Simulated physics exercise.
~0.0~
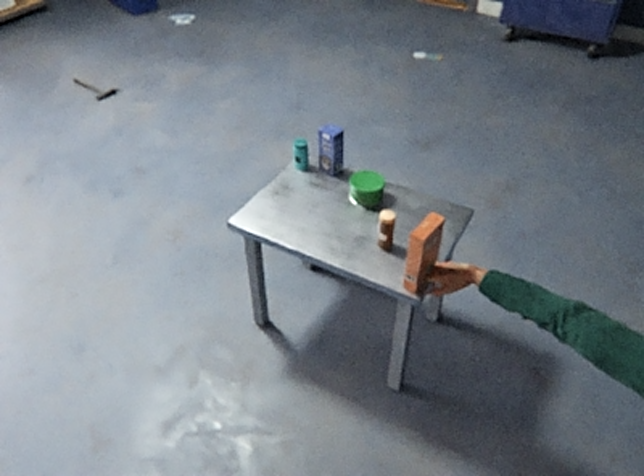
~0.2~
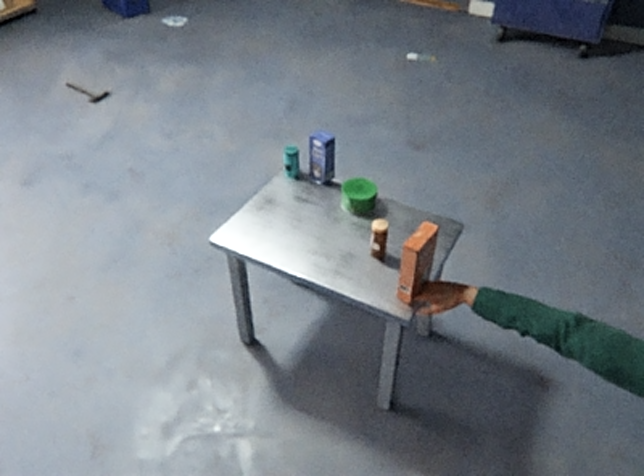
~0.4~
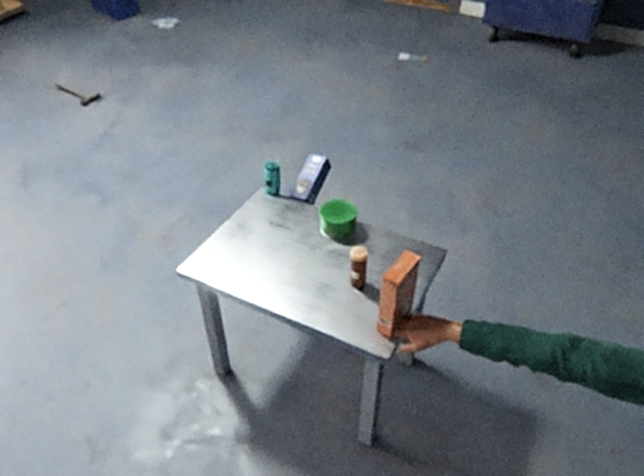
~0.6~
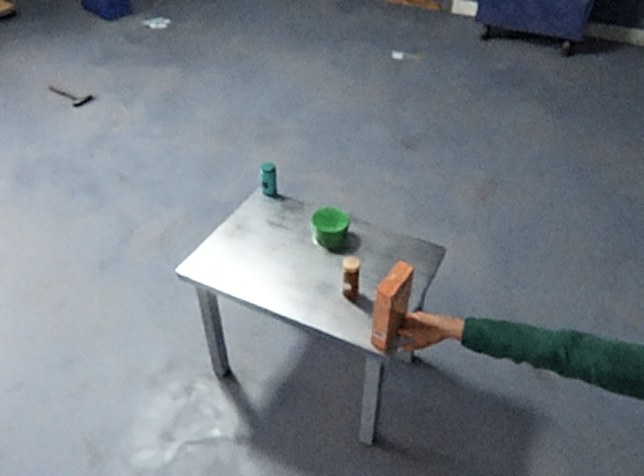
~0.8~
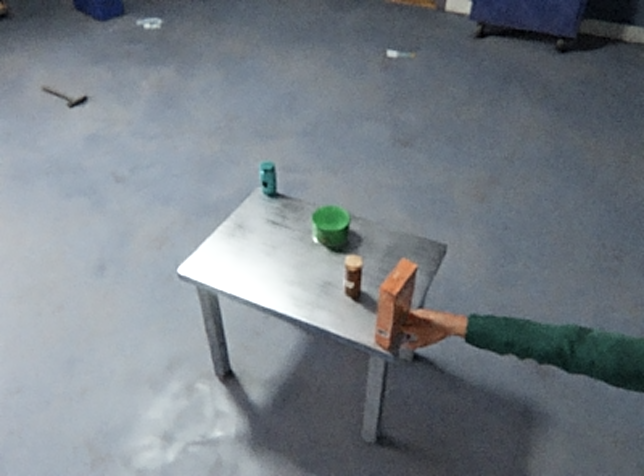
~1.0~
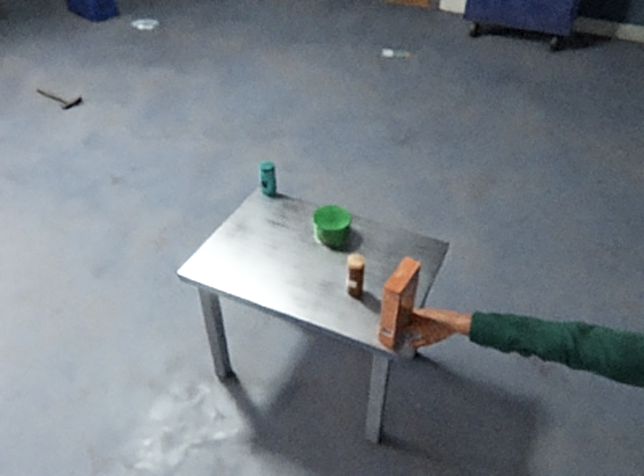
A small metal table slides toward the viewer, and the blue carton topples off its back edge.
